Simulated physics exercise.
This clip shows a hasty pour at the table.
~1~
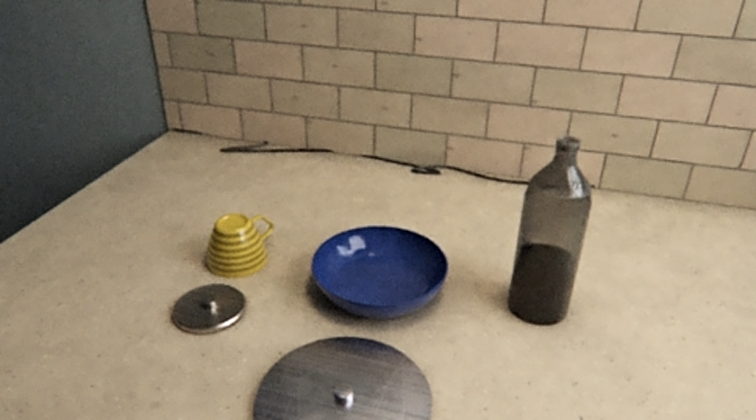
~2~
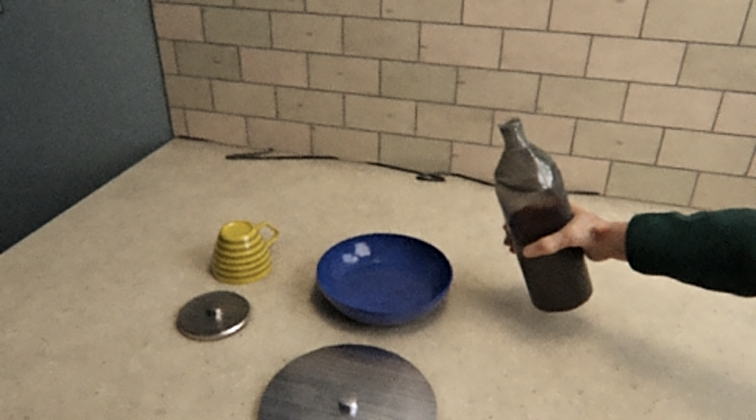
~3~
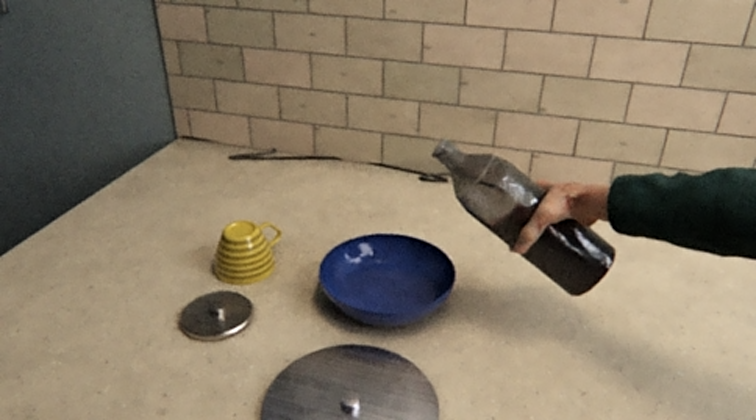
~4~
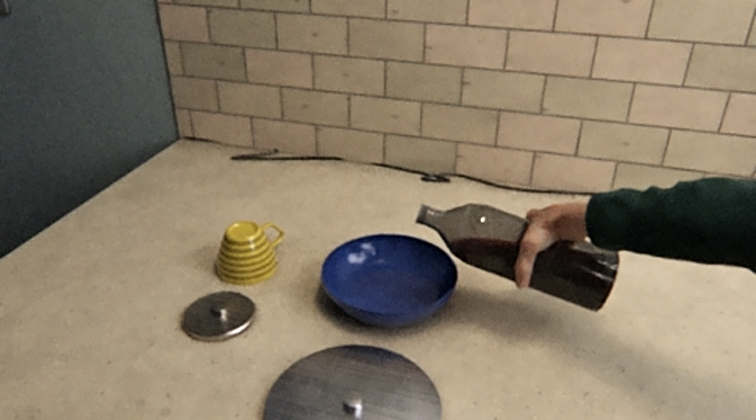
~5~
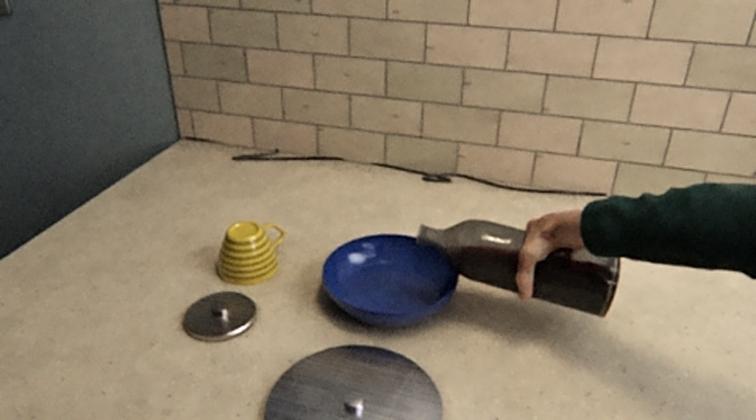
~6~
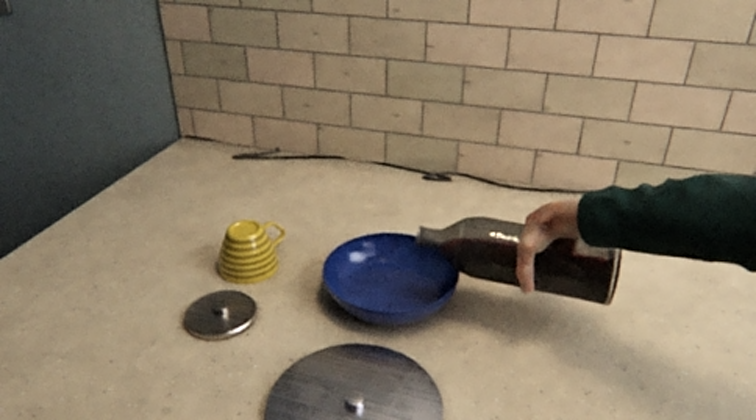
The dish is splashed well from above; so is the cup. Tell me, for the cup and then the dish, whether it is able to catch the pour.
The cup lets it run off, the dish catches it.
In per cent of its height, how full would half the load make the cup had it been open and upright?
It would come up to something like 75 per cent.
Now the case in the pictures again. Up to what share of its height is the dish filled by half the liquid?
Reading: Roughly 25 percent.
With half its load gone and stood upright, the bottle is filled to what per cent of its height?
Roughly 15 in a hundred.
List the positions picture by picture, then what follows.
The first frame shows all stand on the top; bottle (553, 228) about a third full; dish (380, 276) open; cup (236, 243) upside down.
The second frame shows the hand lifts the bottle; bottle (536, 211) tipped 20° with all of its load; dish (384, 283) open.
The third frame shows tilting; bottle (514, 208) tipped 55° with all of its load; cup (244, 250) upside down.
The fourth frame shows no stream yet; bottle (508, 246) tipped 75° with all of its load; dish (389, 284) open.
The fifth frame shows still nothing leaves it; bottle (509, 258) tipped 85° with all of its load; cup (247, 251) upside down.
The sixth frame shows on the point of pouring; bottle (510, 253) tipped 90° with all of its load; dish (391, 283) open; cup (247, 250) upside down.
Soon after, the red wine goes into the dish.
Later, it runs off the upturned base of the cup.
In the end, the dish has its share inside; the cup is empty, in a puddle.
